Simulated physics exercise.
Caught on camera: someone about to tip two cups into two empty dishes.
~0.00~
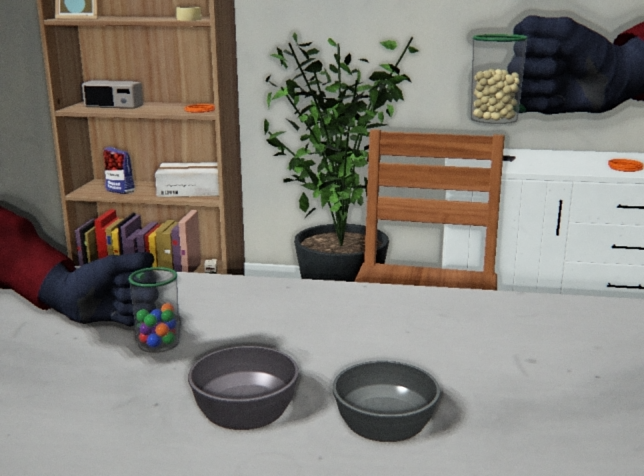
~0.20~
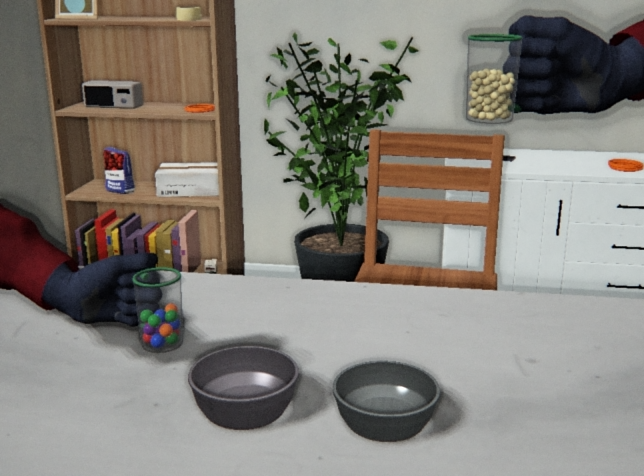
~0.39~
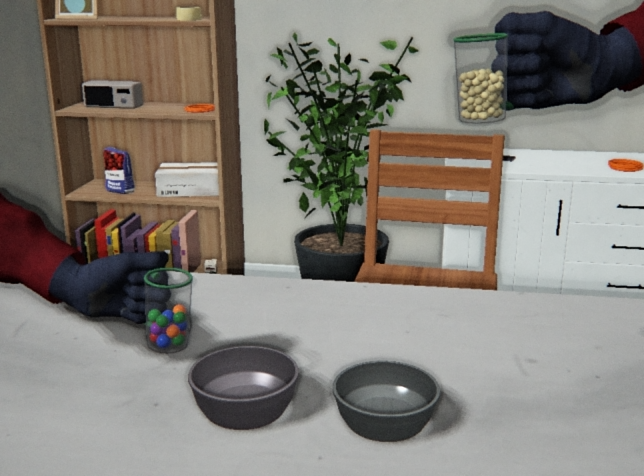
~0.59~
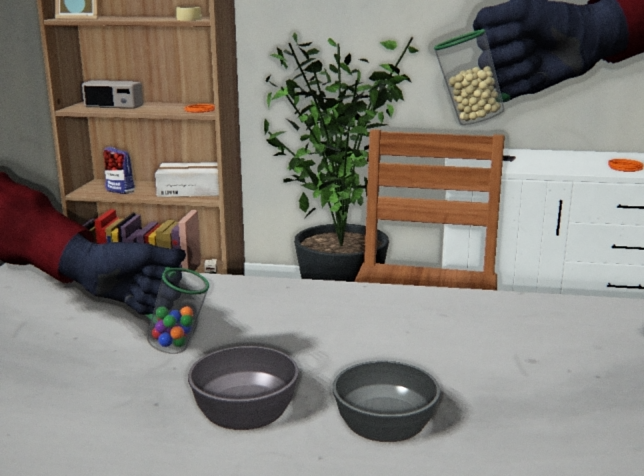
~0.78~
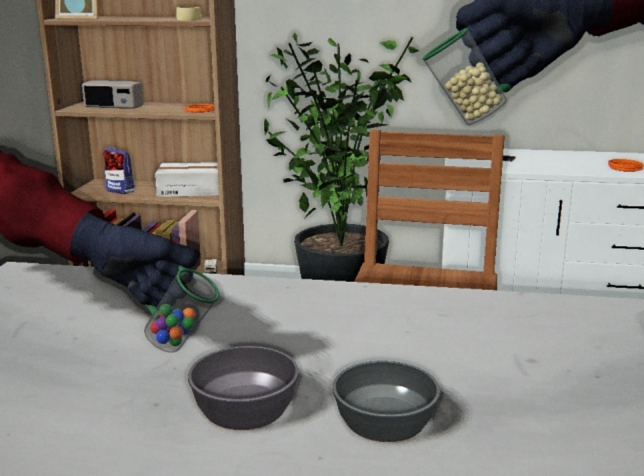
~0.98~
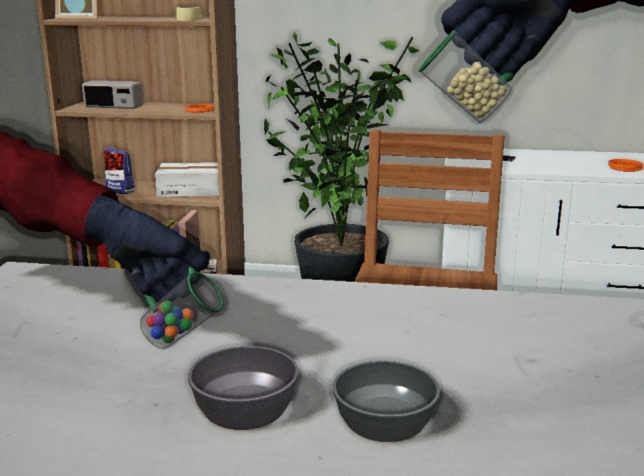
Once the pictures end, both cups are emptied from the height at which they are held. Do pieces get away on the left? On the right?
I'd say the left one gathers every one and the right one misses a few.
After 1.42 s, left, the whole lot still in the cup; right, the whole lot still in the cup.
After 1.81 s, left, near two thirds still in the cup, near a quarter in the dish, a little in the air; right, the bulk still in the cup, only a few in the dish, near a quarter in the air.
After 2.14 s, left, the whole lot in the dish; right, near half in the dish, only a few outside the dish, near half in the air.
In the end (3.1 s), left, the whole lot in the dish, none at all outside the dish; right, near two thirds in the dish, near a quarter outside the dish.
